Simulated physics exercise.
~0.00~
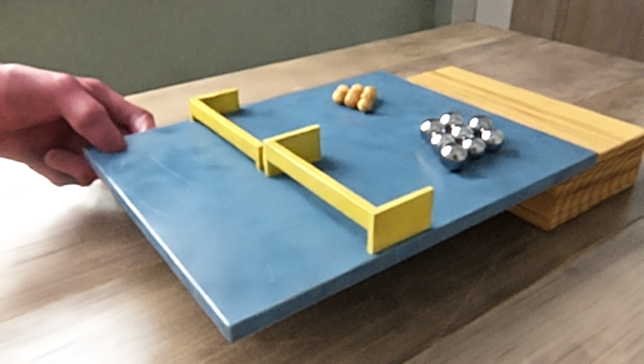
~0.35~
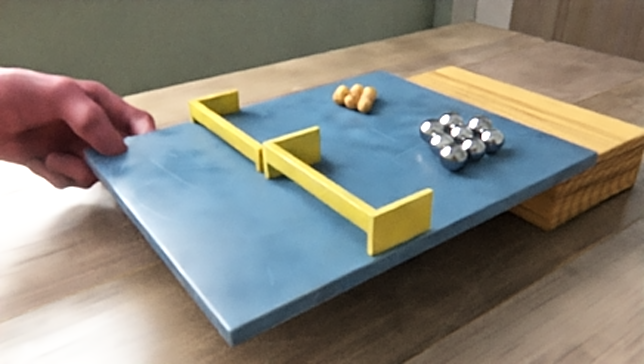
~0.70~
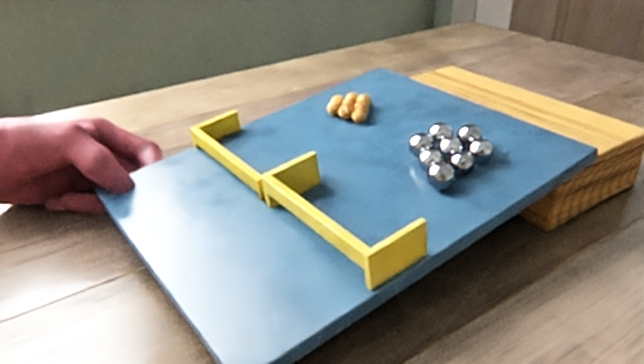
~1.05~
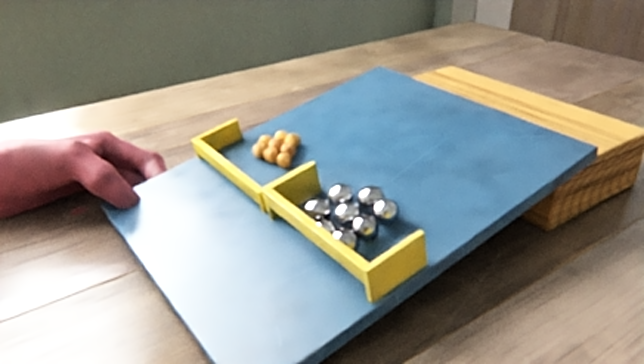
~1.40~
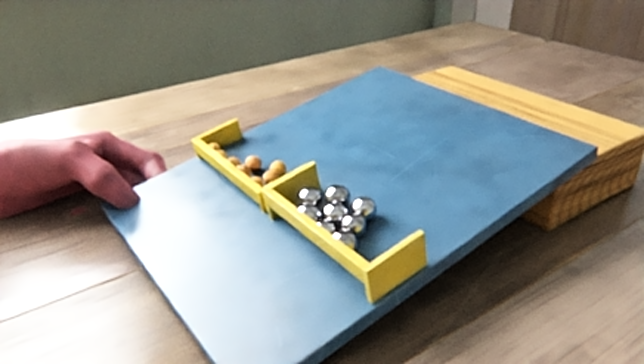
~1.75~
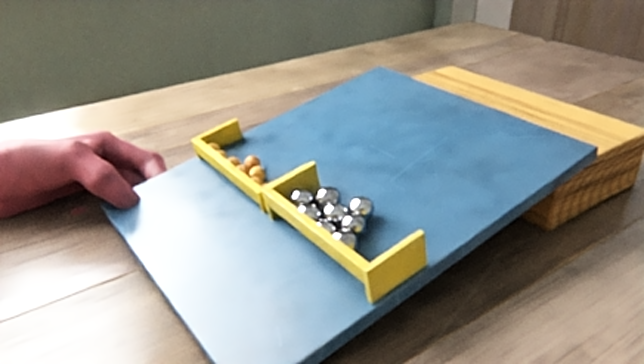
On a wooden table, a hand lowers a blue board and both lots reach yellow gates.
